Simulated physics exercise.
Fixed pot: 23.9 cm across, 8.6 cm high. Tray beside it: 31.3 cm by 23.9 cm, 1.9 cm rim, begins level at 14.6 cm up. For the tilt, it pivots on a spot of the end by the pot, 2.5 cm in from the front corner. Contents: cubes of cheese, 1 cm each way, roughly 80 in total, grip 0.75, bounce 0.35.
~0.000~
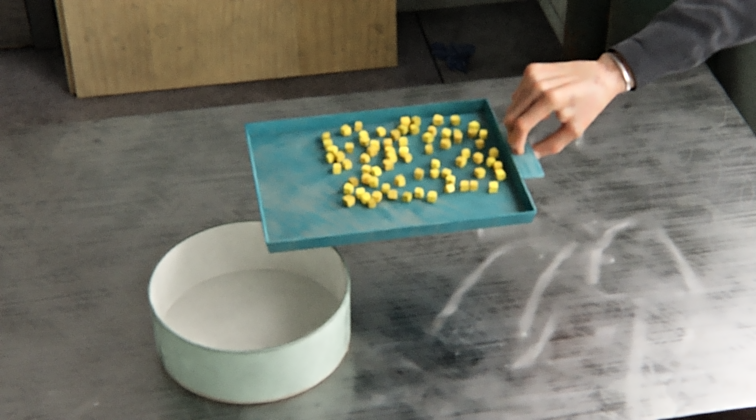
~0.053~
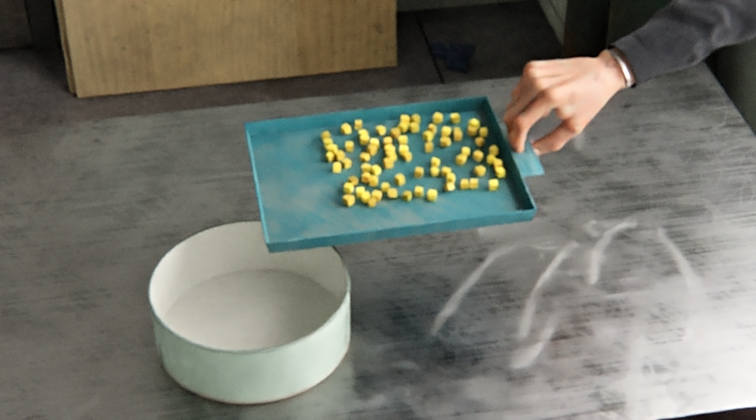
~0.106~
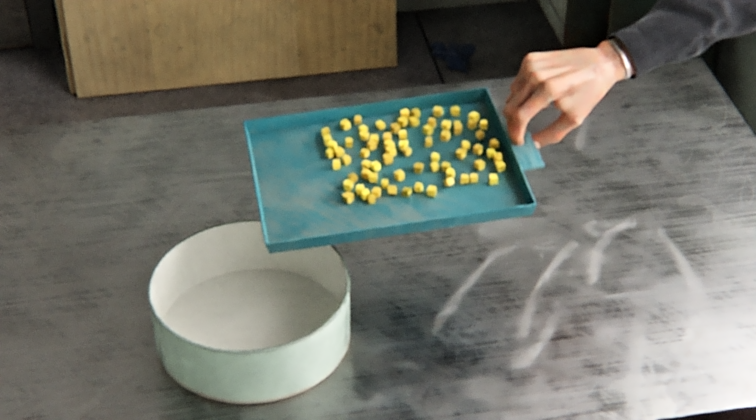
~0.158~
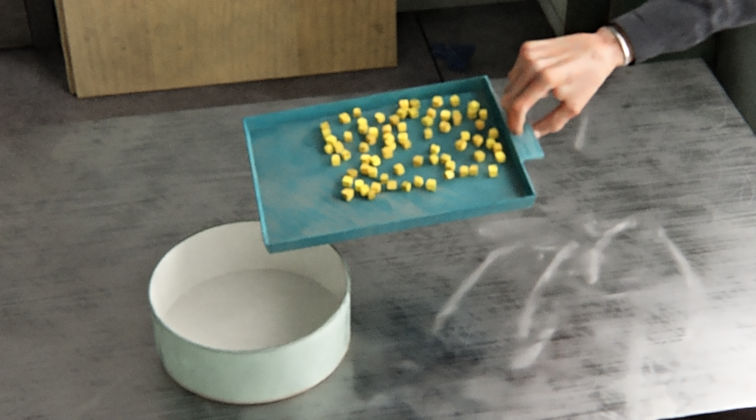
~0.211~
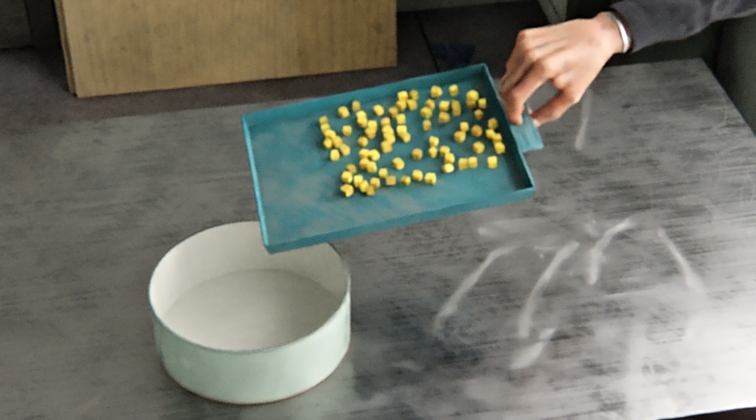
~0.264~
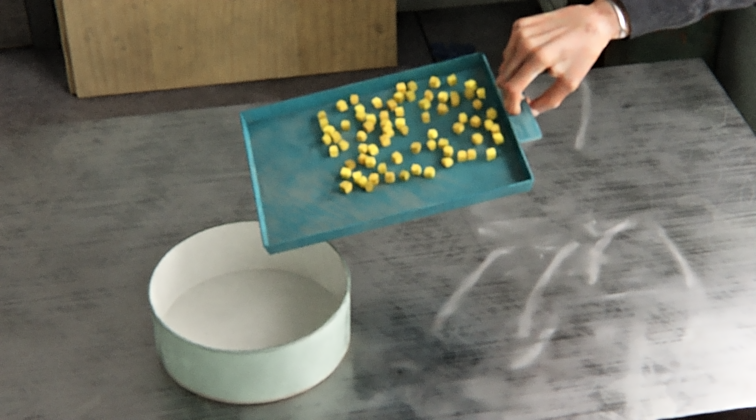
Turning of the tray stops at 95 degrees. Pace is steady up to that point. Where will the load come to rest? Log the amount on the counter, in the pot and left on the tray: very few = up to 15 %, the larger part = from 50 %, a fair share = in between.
Log: Counter = very few; pot = the larger part; tray = very few.
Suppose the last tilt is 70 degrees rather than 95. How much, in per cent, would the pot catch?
I'd put it at close to 70 per cent.
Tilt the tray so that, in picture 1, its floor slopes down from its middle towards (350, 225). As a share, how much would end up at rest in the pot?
Roughly 80 percent of them.
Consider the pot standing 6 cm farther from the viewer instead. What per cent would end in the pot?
Expect something close to 70 per cent.
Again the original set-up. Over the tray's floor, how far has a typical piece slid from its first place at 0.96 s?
Displacement on the tray: Roughly 16 cm.
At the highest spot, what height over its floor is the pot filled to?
It reaches roughly 2.0 cm.
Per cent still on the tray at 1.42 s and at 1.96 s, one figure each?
In turn: 30, 10.
After 0.96 s, tilt 51 degrees; the tray holds 100 %, the pot 0 %.
After 1.42 s, tilt 76 degrees; the tray holds 30 %, the pot 70 %.
After 1.96 s, tilt 95 degrees; the tray holds 10 %, the pot 90 %.
At rest (3.1 s), counter 0 %, pot 100 %, tray 0 %.
